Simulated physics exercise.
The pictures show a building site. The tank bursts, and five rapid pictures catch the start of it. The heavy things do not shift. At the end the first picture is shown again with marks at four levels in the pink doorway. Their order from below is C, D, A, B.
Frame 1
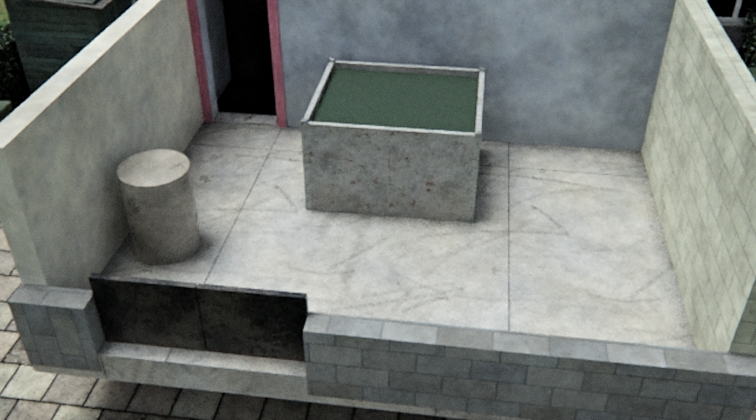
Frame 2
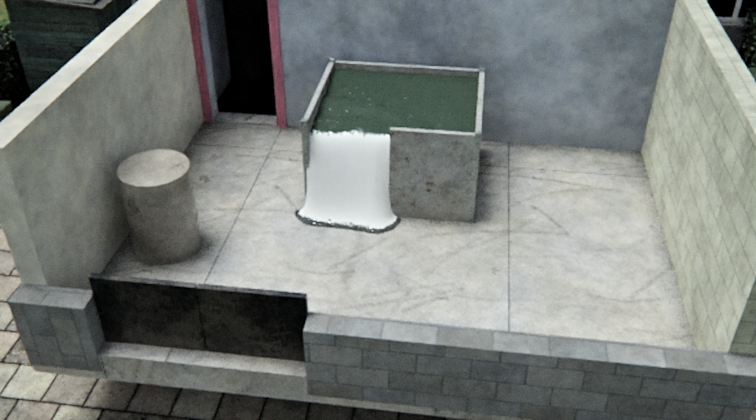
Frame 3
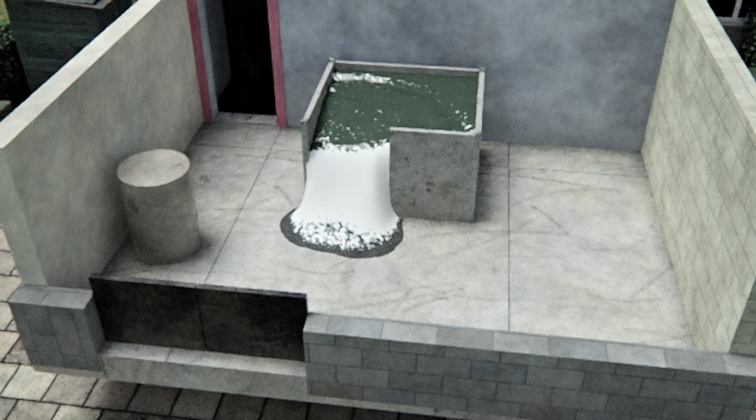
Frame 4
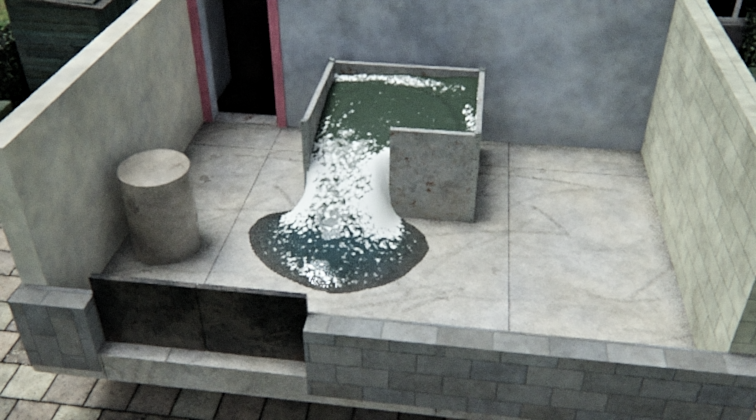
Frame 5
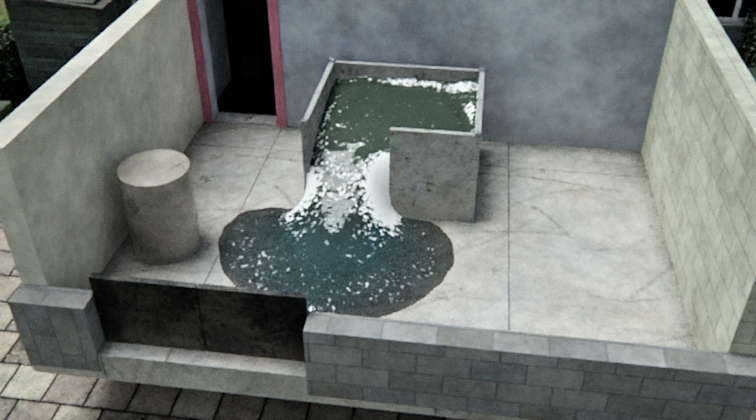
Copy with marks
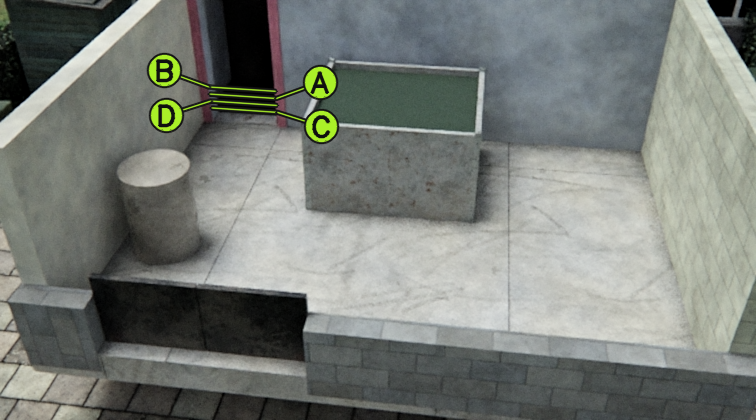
A walled concrete yard at a building site is seen from above, with the camera still. A grey tank of dark green water stands near the bluish-grey back wall, right of a pink-edged doorway, with a pale cylinder at left and a dark gate in the low front wall. The left part of the tank's front opens and white, foaming water pours out, spreading across the floor in a widening dark blue pool.
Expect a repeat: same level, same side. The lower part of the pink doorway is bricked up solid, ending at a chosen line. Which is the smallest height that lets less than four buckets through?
C is the one.
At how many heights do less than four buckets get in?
All four.
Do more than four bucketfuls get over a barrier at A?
No, not at all.
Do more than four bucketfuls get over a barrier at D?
No, that is safe.
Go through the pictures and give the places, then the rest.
Water in the tank at rest, its middle at (399, 101); foot of the pink doorway at (245, 124); shut gate at (200, 296).
Water covers 1 % of the ground and shows as far out as (304, 213).
Water covers 4 % of the ground and shows as far out as (384, 248).
Water covers 9 % of the ground and shows as far out as (345, 286).
Water covers 16 % of the ground and shows as far out as (249, 280).
On the marked copy, A at (242, 96); B at (242, 89); C at (244, 110); D at (243, 103); from the bottom up C, D, A, B.
For height A, nothing gets over.
For height B, nothing gets over.
For height C, a splash gets over, under a bucket.
For height D, nothing gets over.
